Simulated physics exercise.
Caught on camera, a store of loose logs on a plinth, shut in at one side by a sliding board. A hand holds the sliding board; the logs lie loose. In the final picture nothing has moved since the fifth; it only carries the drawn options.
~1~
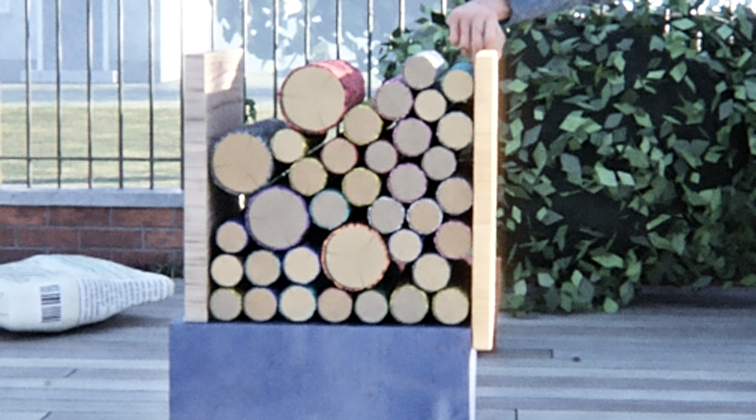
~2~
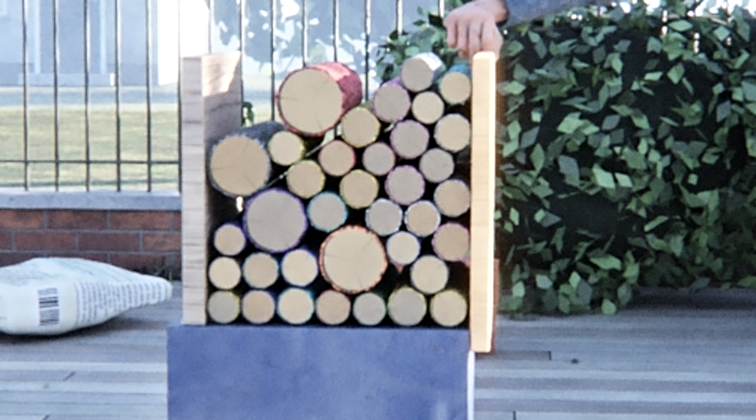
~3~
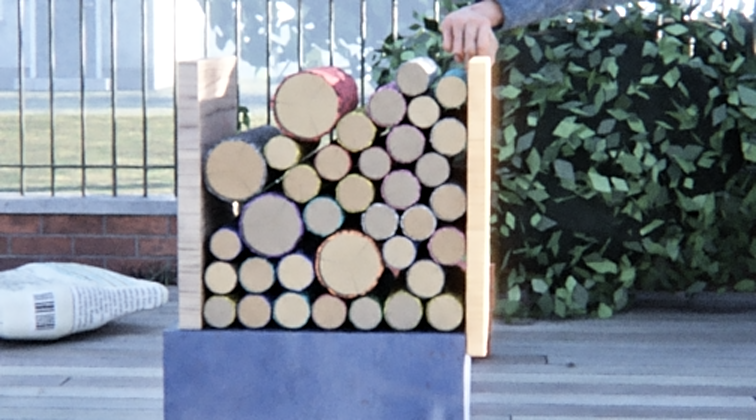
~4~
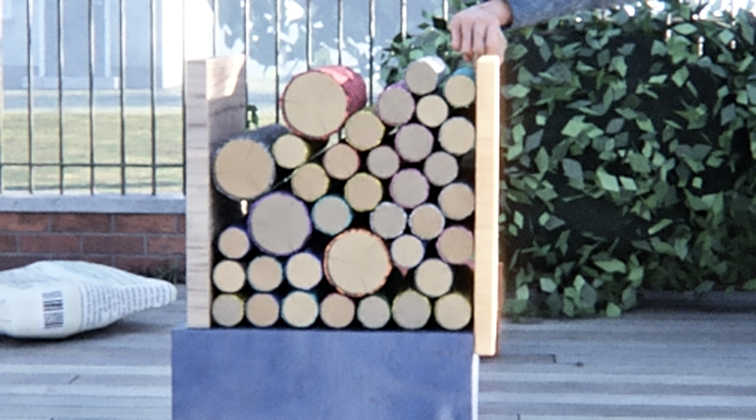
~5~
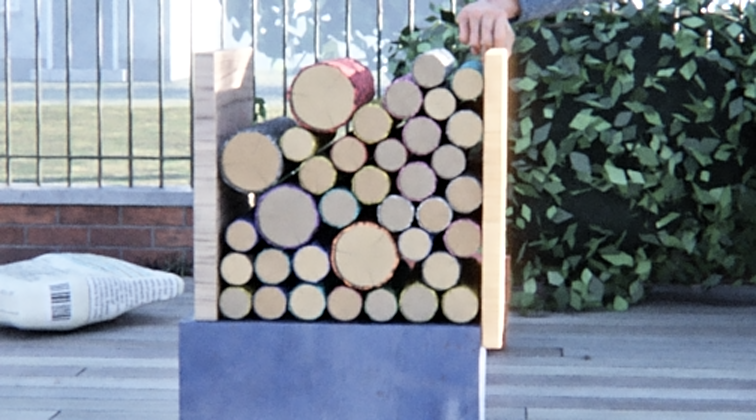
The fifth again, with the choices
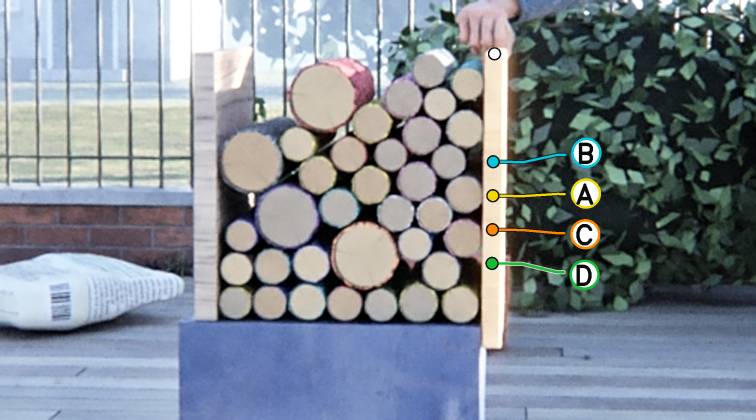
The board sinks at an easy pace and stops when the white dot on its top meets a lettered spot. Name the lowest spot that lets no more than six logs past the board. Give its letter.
A is the limit.
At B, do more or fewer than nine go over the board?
It loses fewer than nine.
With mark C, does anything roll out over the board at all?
Yes, at C.
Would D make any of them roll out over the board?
Yes.
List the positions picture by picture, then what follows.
The first picture shows a log (277, 219); a log (231, 237); a log (381, 157).
The second picture shows a log (379, 159); a log (239, 166).
The third picture shows a log (412, 79); side board (479, 194).
The fourth picture shows a log (228, 311); a log (411, 310).
The fifth picture shows a log (414, 244); a log (287, 217); a log (241, 236).
On the marked copy, A at (493, 196); B at (493, 161); C at (492, 230); D at (492, 263); the white dot at (494, 54).
Taking A. A third of the way, top of the board (485, 119).
Two thirds of the way, top of the board (484, 193).
When it is over, top of the board (484, 195), five out over the board.
As for the rest, B four out over the board; C more than six out over the board; D more than six out over the board.
